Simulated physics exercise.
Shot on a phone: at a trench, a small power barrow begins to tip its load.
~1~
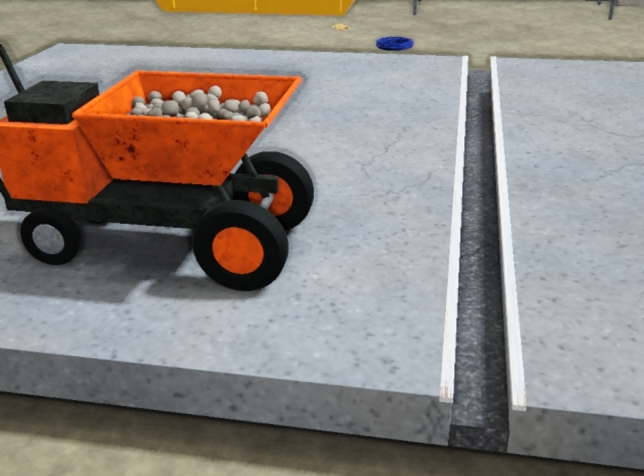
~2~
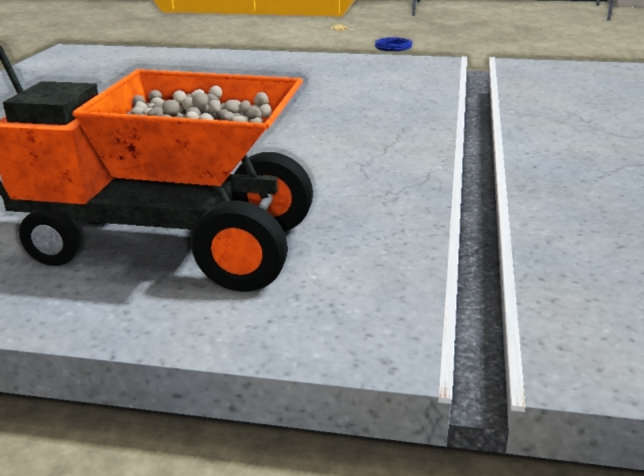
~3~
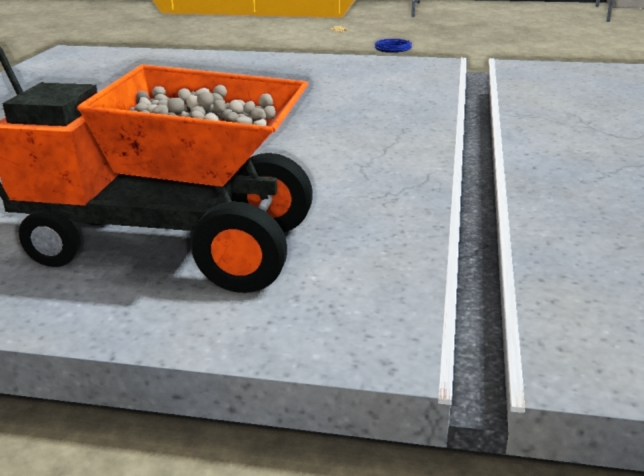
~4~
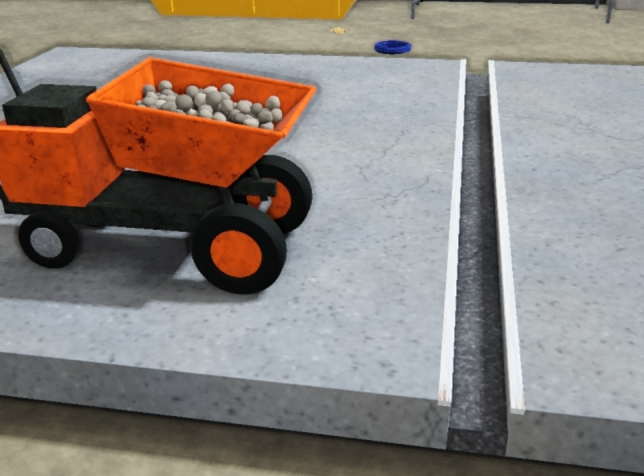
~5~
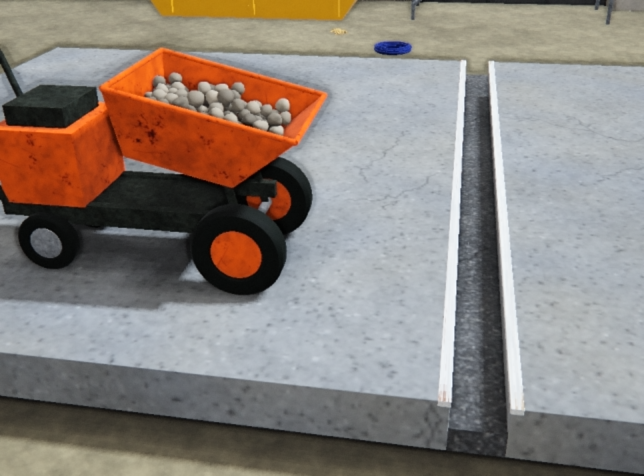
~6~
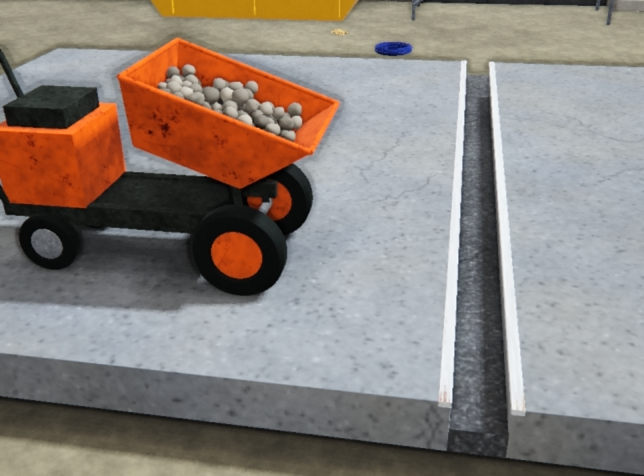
An orange skip full of rounded grey and tan stones tilts forward to the right on a small black-framed power barrow, its back end rising steadily as the stones shift slightly toward the lip. The barrow stays in place on the left of a speckled grey slab, seen from slightly above and to the side. Across the slab at right runs a narrow dark trench edged with white strips, with a blue ring behind.
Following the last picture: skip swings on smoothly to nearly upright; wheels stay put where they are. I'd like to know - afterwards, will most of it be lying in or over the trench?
No, under half will.
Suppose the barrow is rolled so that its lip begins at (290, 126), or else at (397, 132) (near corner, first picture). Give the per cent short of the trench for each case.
First place: Around 50 per cent. Second place: Around 0 per cent.
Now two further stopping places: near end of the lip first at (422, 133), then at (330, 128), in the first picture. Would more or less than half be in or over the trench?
At the earlier place the lesser portion ends between the edges, at the later place the greater portion.
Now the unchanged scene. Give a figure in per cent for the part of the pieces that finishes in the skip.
I'd put it near 10 percent.
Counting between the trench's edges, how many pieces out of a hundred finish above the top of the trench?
Close to 5 percent.
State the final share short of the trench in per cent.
Estimate: Some 65 percent.
Just after the last frame, skip tipped steeply; every one in the skip.
A moment on, skip tipped right over; the larger part in the skip; about a tenth short of the trench; just a few in or heaped over the trench; just a few falling.
Further on, skip tipped right over; roughly a quarter in the skip; roughly half short of the trench; roughly a quarter in or heaped over the trench; just a few beyond it.
When it is over, skip tipped right over; about a tenth in the skip; roughly two thirds short of the trench; roughly a quarter in or heaped over the trench; just a few beyond it.
